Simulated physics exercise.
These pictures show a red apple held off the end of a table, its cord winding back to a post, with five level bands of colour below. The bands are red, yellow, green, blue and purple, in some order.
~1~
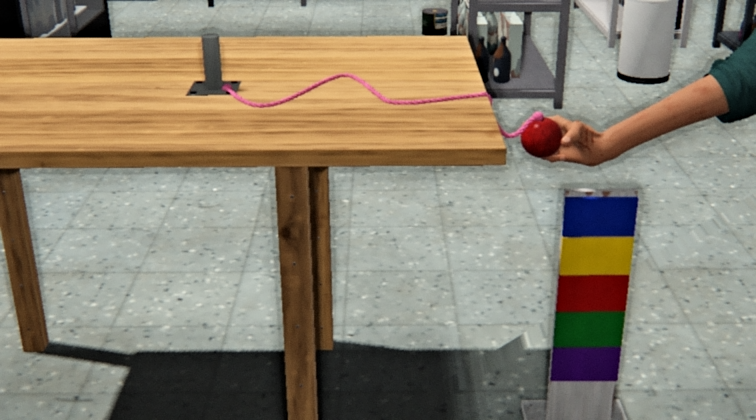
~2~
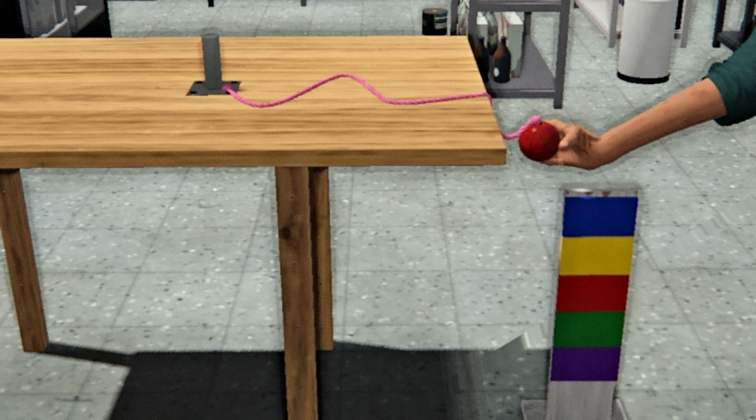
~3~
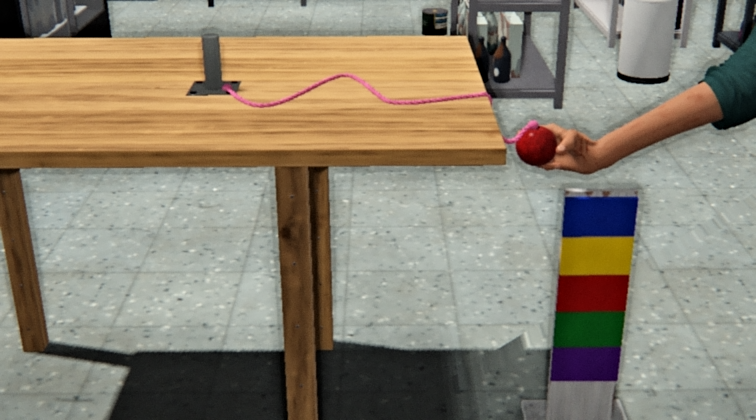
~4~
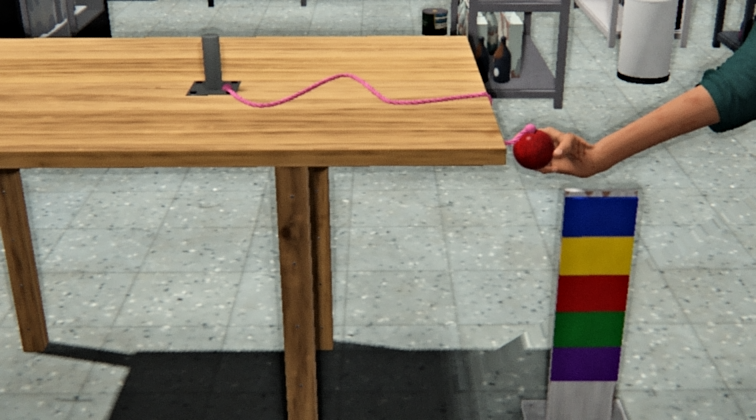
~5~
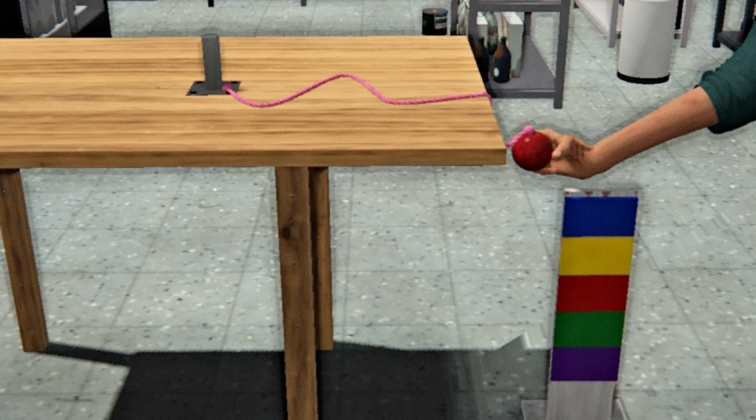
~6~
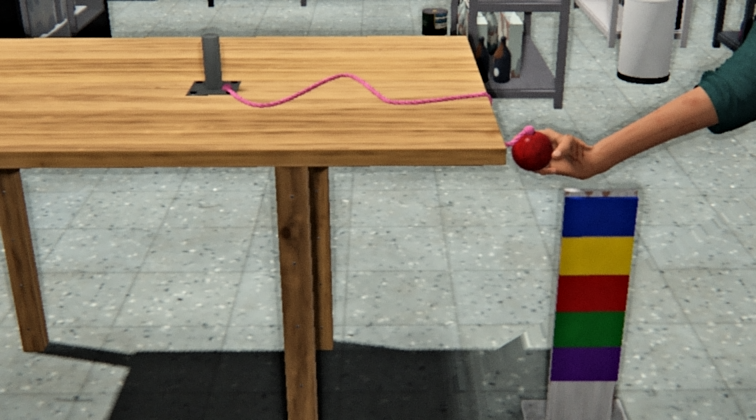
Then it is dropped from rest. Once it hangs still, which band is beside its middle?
The cord holds its middle at green.
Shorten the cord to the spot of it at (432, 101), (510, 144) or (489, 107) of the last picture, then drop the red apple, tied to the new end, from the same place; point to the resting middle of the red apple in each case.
Near (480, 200), (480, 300) and (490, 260).
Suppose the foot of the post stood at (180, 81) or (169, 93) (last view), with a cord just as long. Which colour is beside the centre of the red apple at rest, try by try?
One after the other, red; red.
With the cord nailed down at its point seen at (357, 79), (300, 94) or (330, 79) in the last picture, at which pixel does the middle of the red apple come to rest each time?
In that order: (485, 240), (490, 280) and (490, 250).
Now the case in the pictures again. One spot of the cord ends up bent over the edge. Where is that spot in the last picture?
Near (371, 89).
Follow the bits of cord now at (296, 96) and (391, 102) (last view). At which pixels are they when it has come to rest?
Near (347, 89) and (484, 144).
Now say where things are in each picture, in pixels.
The first picture shows red apple (541, 138); blue (601, 218); yellow (597, 257); red (593, 294); green (589, 330); purple (586, 365).
The second picture shows red apple (539, 142); cord through (242, 100) (303, 92) (356, 79) (391, 102) (484, 97).
The third picture shows red apple (537, 146).
The fourth picture shows red apple (534, 150); cord through (242, 100) (303, 92) (356, 79) (391, 102) (484, 97).
The fifth picture shows red apple (532, 151).
The sixth picture shows red apple (532, 151); cord through (242, 100) (303, 92) (356, 79) (391, 102) (484, 97).
Soon after, apple near (456, 302); level with red.
Then, apple near (501, 320); level with green.
At rest, apple near (473, 325); level with green. At green.
